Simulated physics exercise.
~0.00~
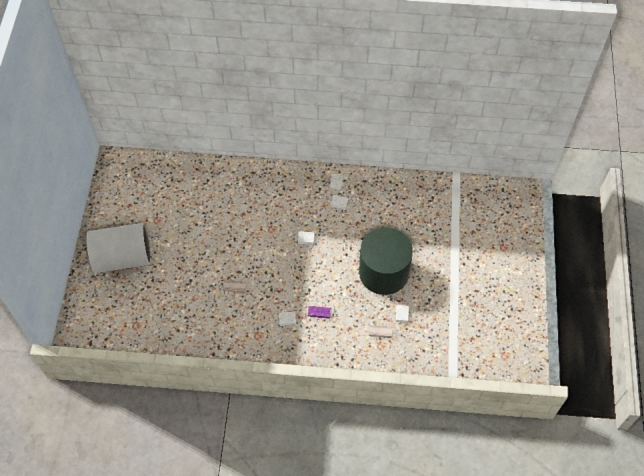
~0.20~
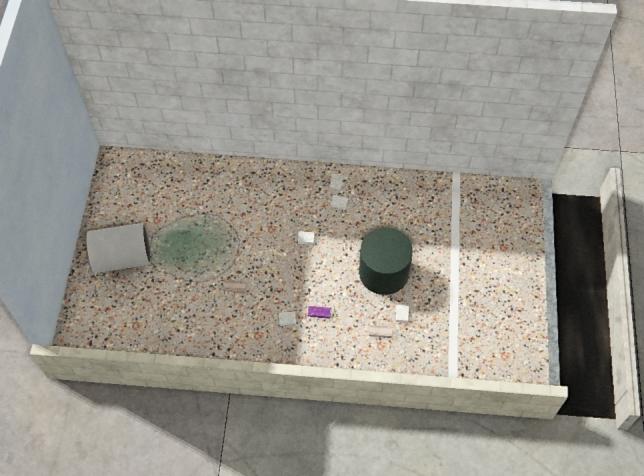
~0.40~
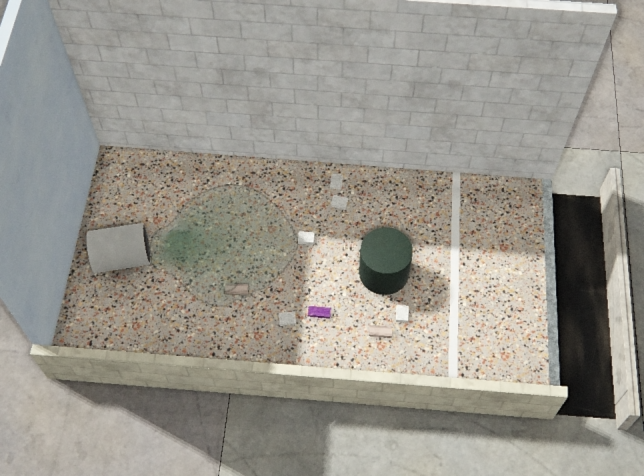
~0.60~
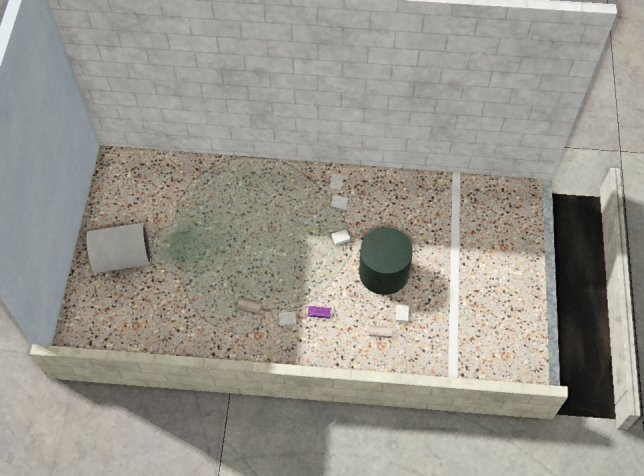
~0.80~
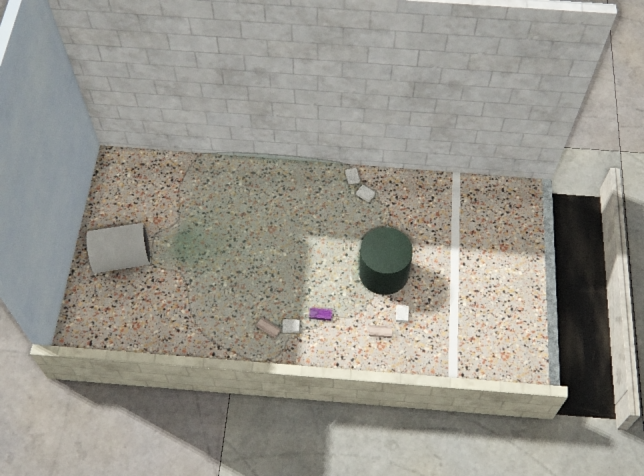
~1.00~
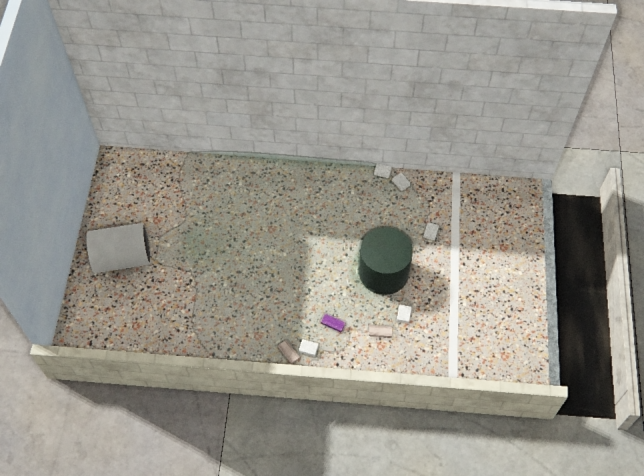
In the video, greenish water spreads rightward from a gray drum lying on its side across a speckled workshop floor, pushing several small blocks outward past a dark green cylinder, and then the purple block shifts slightly to the right.
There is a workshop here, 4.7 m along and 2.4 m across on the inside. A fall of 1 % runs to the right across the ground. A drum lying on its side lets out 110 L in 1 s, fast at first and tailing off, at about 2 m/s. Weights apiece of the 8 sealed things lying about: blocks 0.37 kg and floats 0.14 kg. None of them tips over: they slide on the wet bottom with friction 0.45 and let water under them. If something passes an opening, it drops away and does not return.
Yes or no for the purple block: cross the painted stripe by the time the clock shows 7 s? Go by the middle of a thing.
Purple block makes it across.
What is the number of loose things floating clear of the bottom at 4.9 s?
0 at that moment.
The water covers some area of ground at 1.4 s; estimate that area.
Some 5.5 m2 of it.
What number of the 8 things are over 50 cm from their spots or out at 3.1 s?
Count: 8.
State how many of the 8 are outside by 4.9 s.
That would be 8.
After 1.4 s the purple block is near (375, 347), 0.6 m from its start, afloat; 3 of 8 are over the mark; 5 afloat.
After 3.1 s the purple block has gone out; 8 of 8 are over the mark; 1 afloat.
After 4.9 s the purple block has gone out; 8 of 8 are over the mark; 0 afloat.
After 7.0 s the purple block has gone out; 8 of 8 are over the mark; 0 afloat.
